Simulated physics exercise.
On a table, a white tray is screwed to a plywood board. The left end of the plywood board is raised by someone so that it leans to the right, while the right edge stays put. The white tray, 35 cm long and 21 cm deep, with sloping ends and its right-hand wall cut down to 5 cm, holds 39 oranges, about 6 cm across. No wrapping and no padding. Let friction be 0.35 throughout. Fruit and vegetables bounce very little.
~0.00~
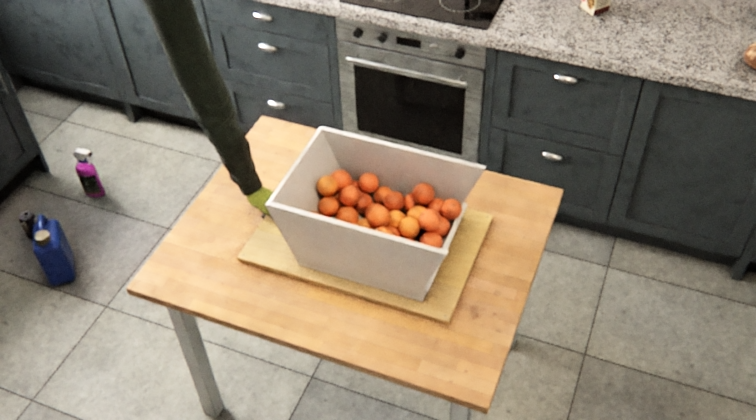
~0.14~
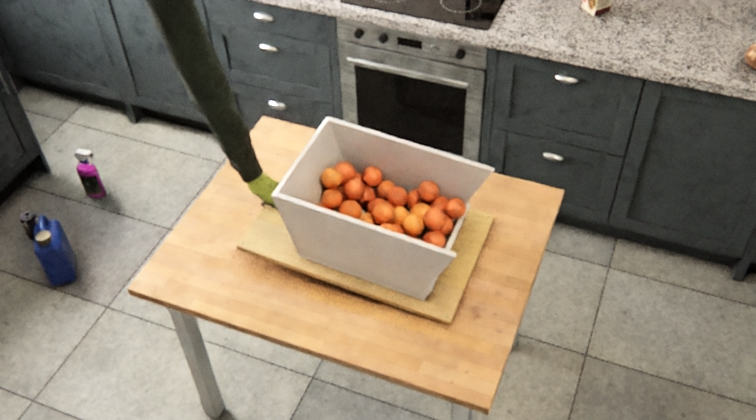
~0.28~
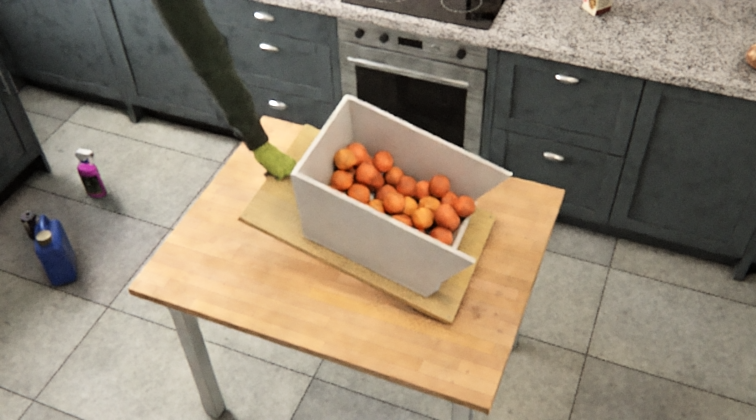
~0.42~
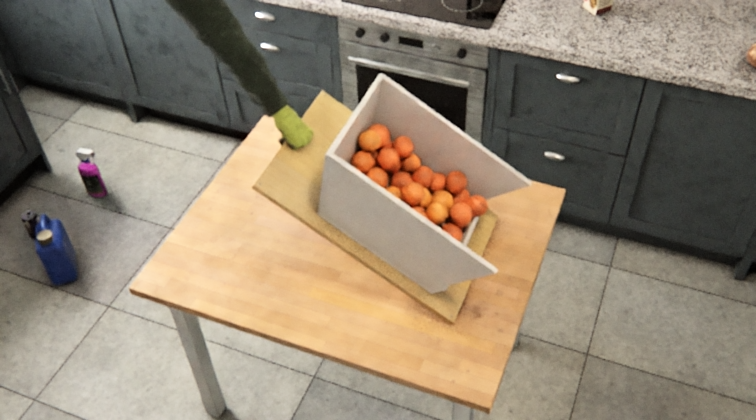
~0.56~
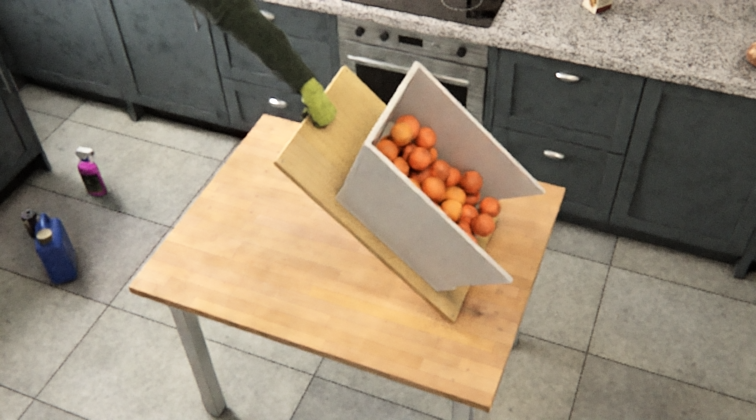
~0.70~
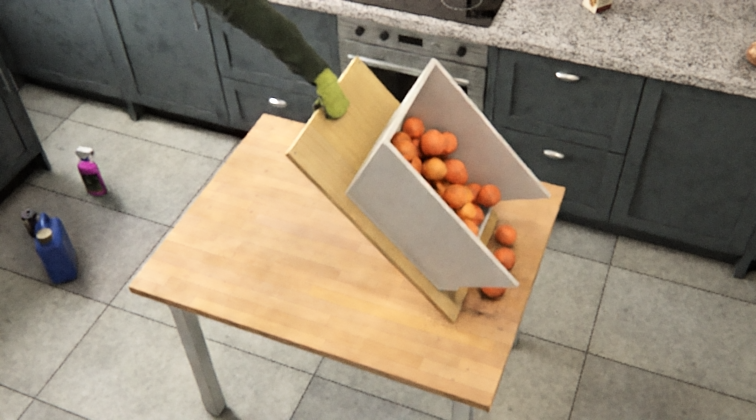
In a kitchen, a green-gloved hand lifted the left end of a board on a wooden table, tilting the white tray of oranges steeply rightward until a few oranges rolled out over its low right side.
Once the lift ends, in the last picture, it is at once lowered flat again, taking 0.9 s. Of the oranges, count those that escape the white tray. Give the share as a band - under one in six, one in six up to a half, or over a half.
I would predict the loss comes to one-in-six to half.
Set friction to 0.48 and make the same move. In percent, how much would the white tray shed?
Then the white tray sheds 40 per cent of its load.
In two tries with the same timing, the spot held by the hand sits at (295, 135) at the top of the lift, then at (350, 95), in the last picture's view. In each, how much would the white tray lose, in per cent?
First try the white tray sheds 10 per cent of its load, second try 50 per cent.
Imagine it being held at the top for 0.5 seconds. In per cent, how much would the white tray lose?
White tray: 40%.
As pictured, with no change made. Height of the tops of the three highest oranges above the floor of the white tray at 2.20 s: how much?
About 9 cm.
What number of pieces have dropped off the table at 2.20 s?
Around 12.
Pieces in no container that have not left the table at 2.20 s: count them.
Estimated count: 1.
After 0.94 s, tilt 39°; 7 of 39 out of the white tray.
After 1.24 s, tilt 17°; 13 of 39 out of the white tray.
After 1.66 s, tilt 0°; 14 of 39 out of the white tray.
Final count (at 2.20 s), 14 of 39 out of the white tray. Asked share, 14 of 39, 36 per cent.
